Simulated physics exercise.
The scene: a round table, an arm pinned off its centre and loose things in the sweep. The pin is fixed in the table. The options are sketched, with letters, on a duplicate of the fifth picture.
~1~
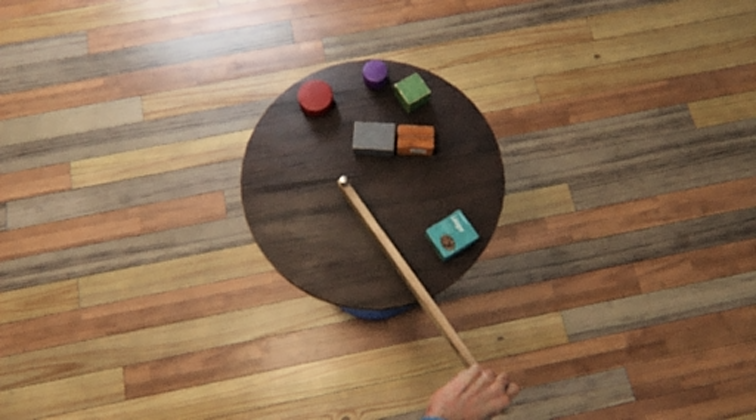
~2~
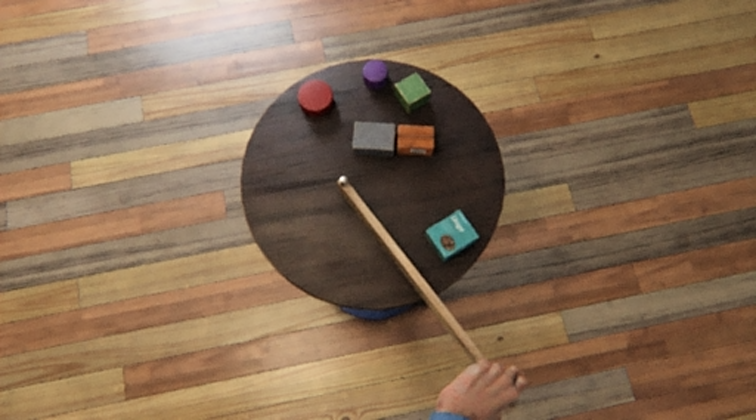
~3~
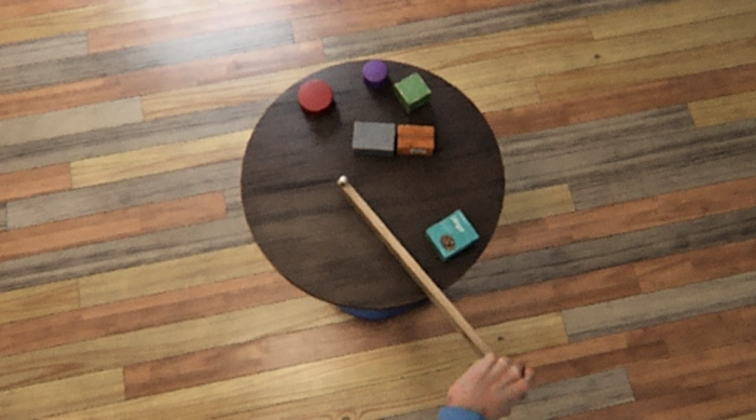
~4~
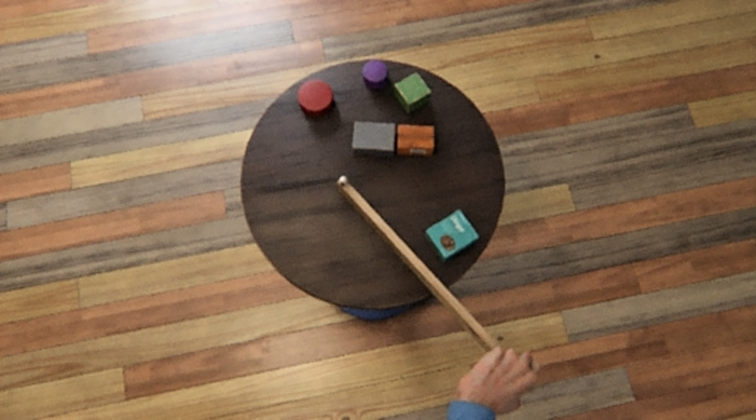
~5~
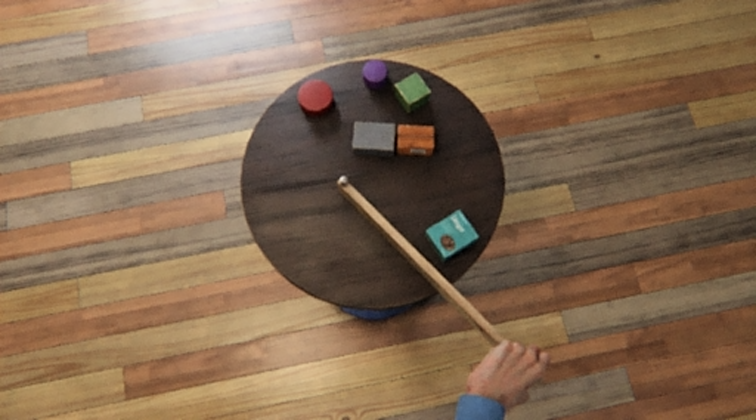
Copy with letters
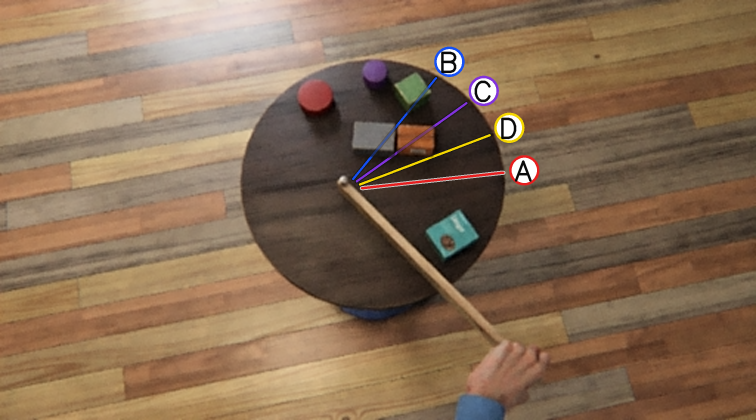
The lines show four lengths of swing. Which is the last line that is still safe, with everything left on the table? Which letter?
It can go as far as B.
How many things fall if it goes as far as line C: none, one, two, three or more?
By then, none.
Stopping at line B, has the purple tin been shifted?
Yes.
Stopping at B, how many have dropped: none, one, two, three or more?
By then, none.
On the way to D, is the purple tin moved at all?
No.
On the marked copy, A at (433, 180); B at (396, 127); C at (413, 141); D at (425, 160).
Taking B. A third of the way, arm (435, 199); turquoise packet (457, 184); purple tin (375, 75).
Two thirds of the way, arm (426, 148); turquoise packet (440, 120); orange box (408, 138).
When it is over, arm (399, 118); purple tin (350, 66); green block (381, 64); nothing has fallen.
As for the rest, A is safe but short; C is safe but short; D is safe but short.
